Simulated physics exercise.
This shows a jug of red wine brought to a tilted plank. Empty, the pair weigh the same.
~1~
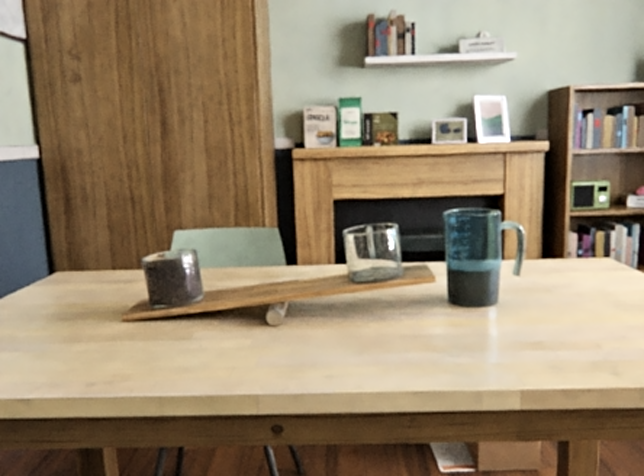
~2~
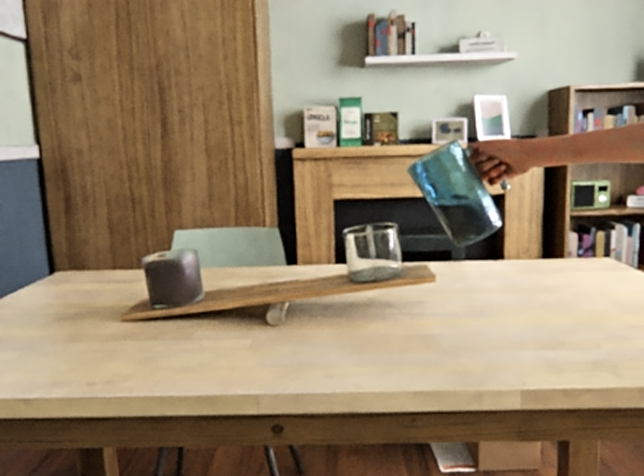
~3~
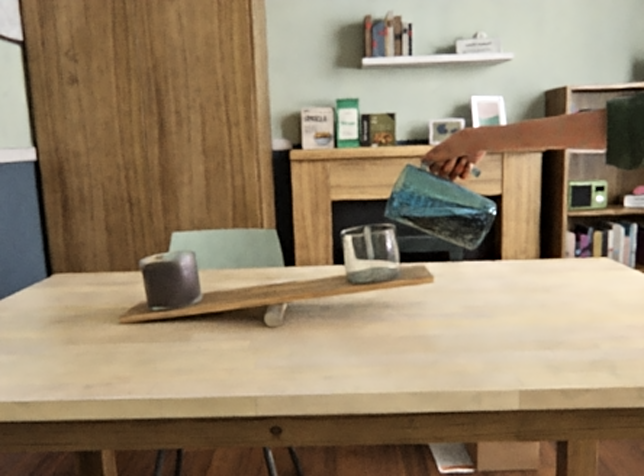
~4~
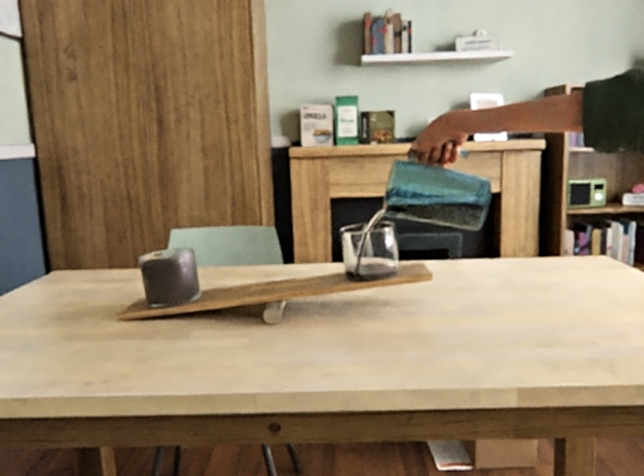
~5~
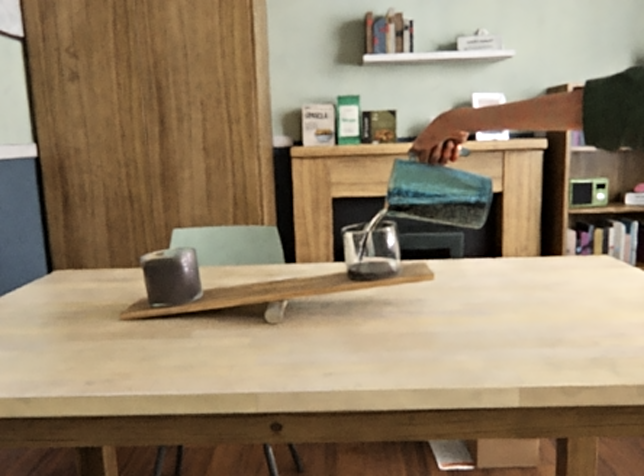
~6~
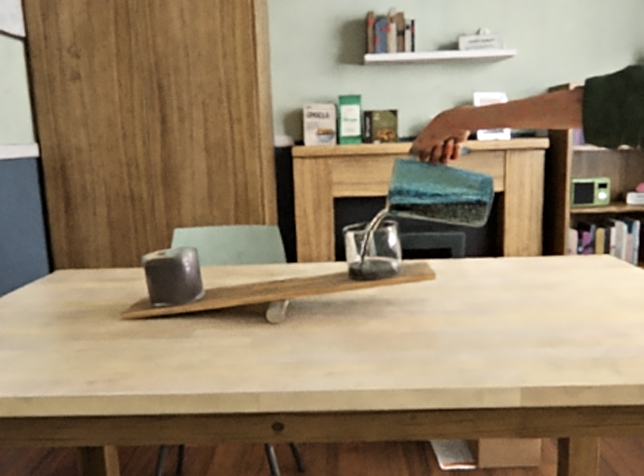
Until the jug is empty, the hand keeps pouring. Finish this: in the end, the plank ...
In the end, the plank has not moved.
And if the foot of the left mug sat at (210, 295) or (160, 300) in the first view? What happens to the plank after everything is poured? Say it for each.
So, first it turns over, and after that it stays where it is.
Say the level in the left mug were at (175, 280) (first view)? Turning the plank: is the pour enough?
My ruling: It tilts the other way.
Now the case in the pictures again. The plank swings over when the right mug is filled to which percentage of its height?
Around 90 per cent of its height.
Soon after, the right mug is about a third full; the plank leans as before.
Later, the right mug is about two thirds full; the plank leans as before.
In the end, the right mug is about two thirds full; the plank leans as before.
